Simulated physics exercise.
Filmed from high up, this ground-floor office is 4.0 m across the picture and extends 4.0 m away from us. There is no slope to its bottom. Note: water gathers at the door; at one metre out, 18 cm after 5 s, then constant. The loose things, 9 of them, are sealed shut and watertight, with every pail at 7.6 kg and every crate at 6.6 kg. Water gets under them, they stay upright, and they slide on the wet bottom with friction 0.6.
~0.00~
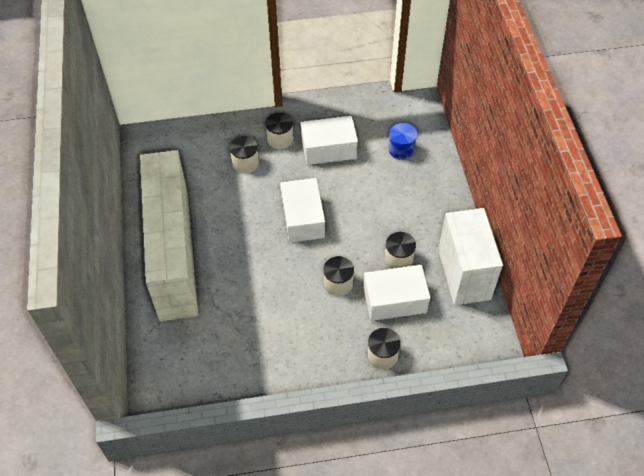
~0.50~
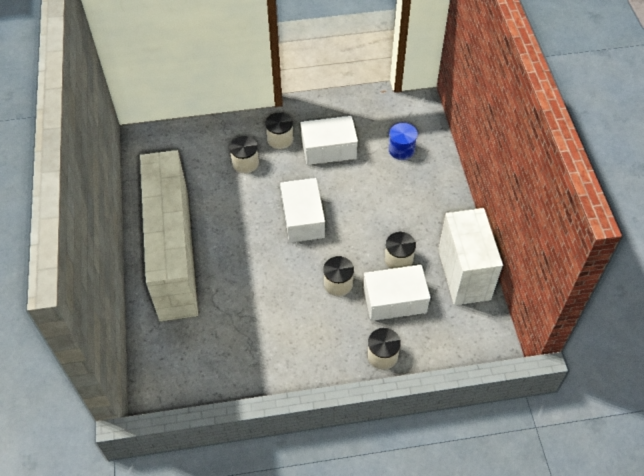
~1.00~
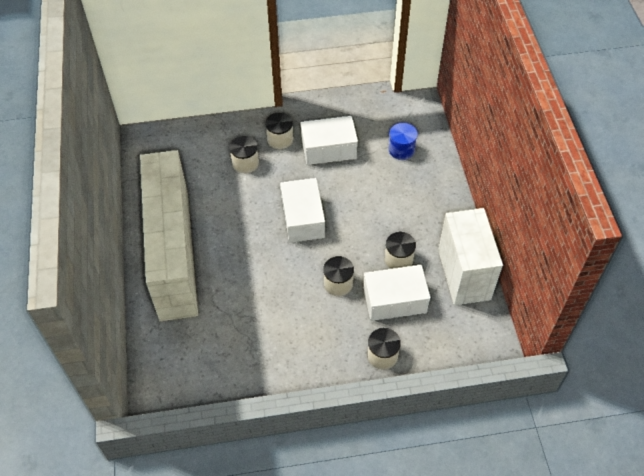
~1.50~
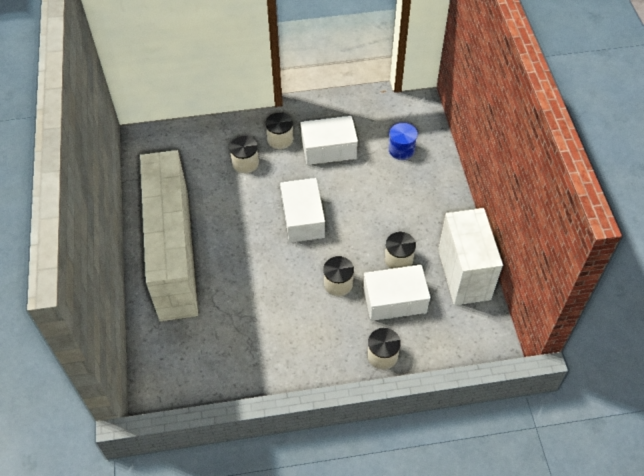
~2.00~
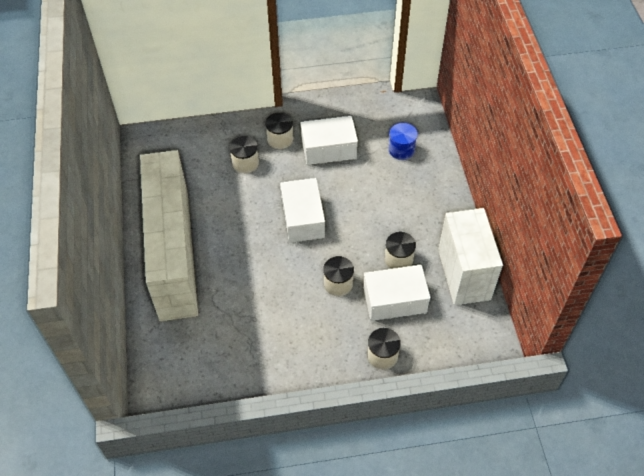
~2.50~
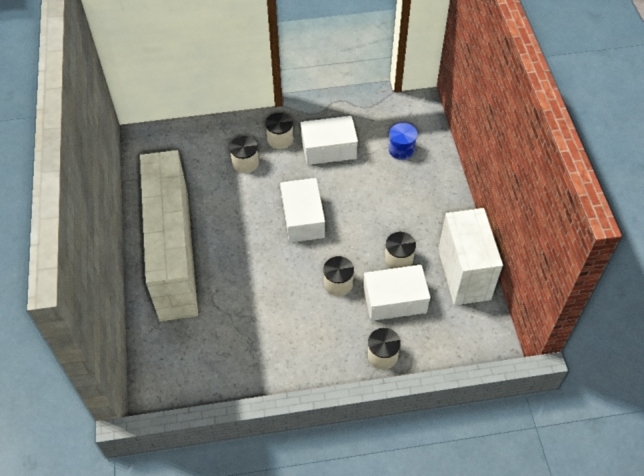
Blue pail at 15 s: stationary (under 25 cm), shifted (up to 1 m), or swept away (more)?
Watch - it'll glide a little way.
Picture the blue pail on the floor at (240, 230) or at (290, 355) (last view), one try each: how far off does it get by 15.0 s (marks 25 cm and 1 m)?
In that order: It shifts a modest distance; it goes a long way.
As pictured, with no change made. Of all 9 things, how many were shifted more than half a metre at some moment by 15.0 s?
That adds up to 7.
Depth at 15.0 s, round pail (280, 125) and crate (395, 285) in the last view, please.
Depth approx. 9 cm / 16 cm.
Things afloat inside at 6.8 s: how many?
Total: 2.
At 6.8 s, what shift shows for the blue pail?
Roughly 40 cm.
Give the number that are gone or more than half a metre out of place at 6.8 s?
It comes to 2.
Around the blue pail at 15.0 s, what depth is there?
Near 9 cm deep.
After 3.5 s the blue pail is near (403, 134), 0.0 m from its start, aground; 0 afloat.
After 6.8 s the blue pail is near (424, 153), 0.4 m from its start, aground; 2 afloat.
After 11.0 s the blue pail is near (474, 216), 1.4 m from its start, afloat; 7 afloat.
After 15.0 s the blue pail is near (454, 166), 0.7 m from its start, aground; 6 afloat.
